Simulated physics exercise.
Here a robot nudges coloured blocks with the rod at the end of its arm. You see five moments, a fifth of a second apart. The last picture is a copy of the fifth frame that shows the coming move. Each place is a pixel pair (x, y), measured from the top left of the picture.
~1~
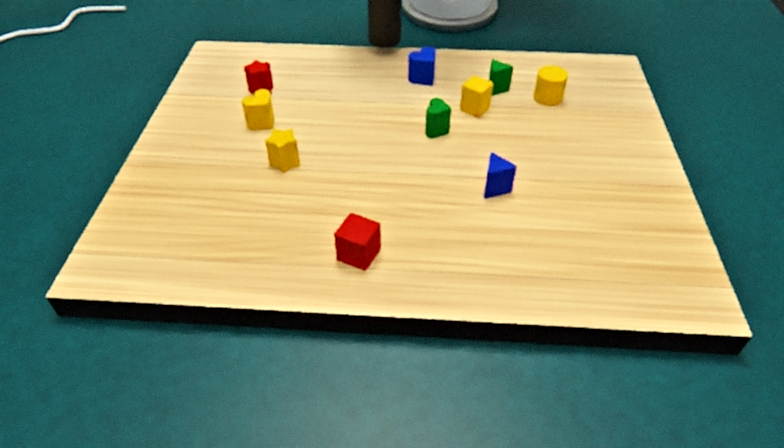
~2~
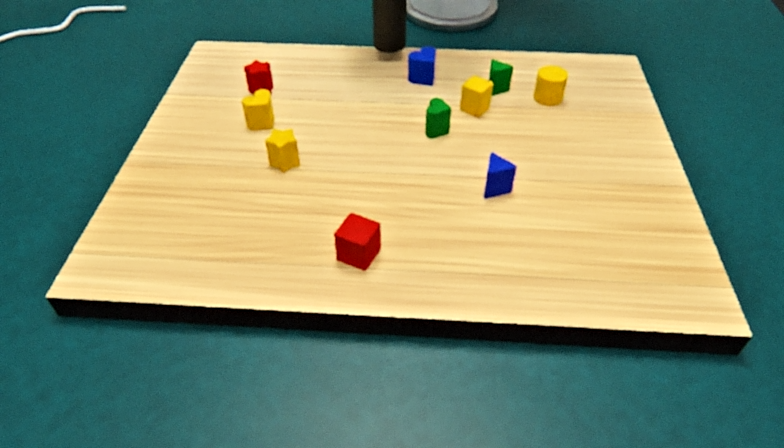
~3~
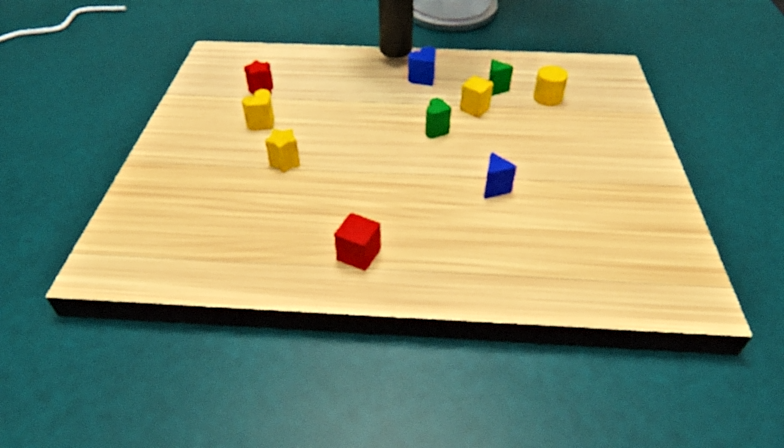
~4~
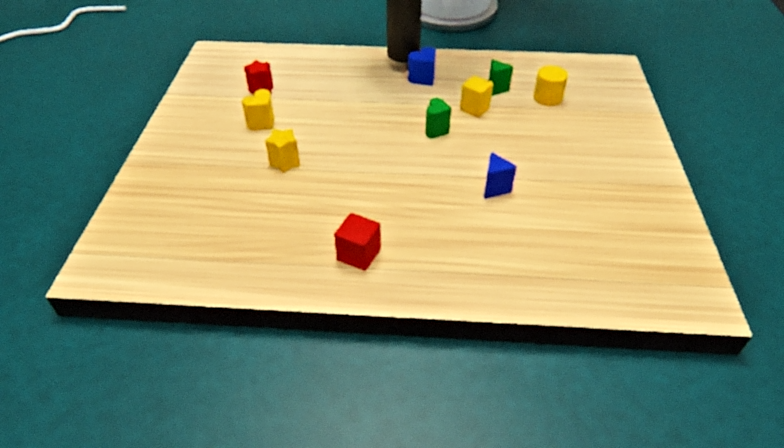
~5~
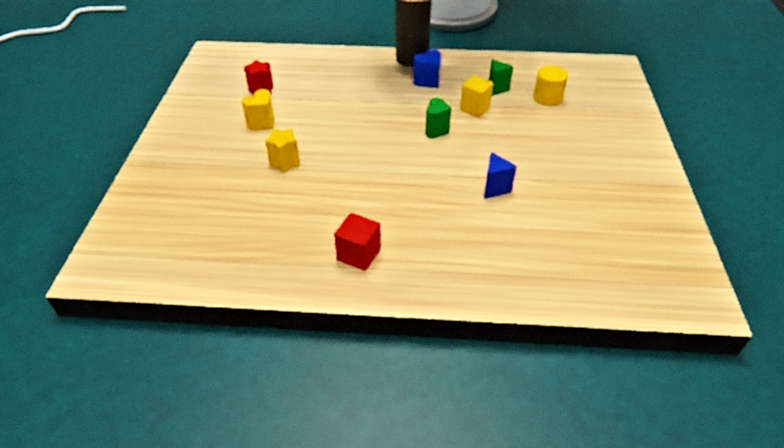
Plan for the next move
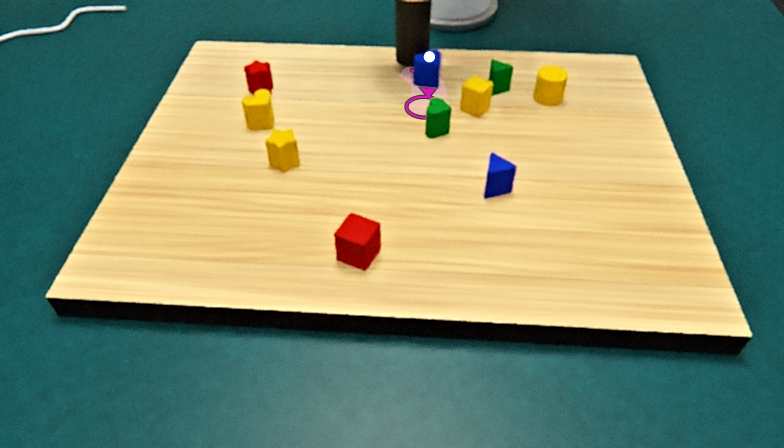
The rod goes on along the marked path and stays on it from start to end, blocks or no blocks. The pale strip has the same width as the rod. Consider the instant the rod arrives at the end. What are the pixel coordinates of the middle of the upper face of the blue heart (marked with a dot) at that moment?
Its top face will be centred at roughly (453, 88).
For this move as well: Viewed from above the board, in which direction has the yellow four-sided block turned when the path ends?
It twists anticlockwise.
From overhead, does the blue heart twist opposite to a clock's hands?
I expect so.
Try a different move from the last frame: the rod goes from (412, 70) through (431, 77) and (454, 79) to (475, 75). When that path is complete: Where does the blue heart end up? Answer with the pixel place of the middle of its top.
I'd guess (463, 68).
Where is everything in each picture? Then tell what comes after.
The first frame shows rod tip (385, 40); block tops, blue heart (424, 54); green heart (438, 105); yellow four-sided block (478, 84).
The second frame shows rod (390, 45); blocks unchanged.
The third frame shows rod (396, 50); blocks unchanged.
The fourth frame shows rod (403, 54); blocks unchanged.
The fifth frame shows rod (412, 58); blue heart (429, 57); green heart (438, 105); yellow four-sided block (478, 84).
Path on the board, from (412, 70) via (425, 81) and (429, 93), ending at (424, 107); the dot is on the blue heart.
On the path given first. Halfway along, rod (429, 75); blue heart (449, 74).
At the end, rod (425, 95); blue heart (453, 88), turned 30° anticlockwise; green heart in place; yellow four-sided block (481, 86), turned 35° anticlockwise.
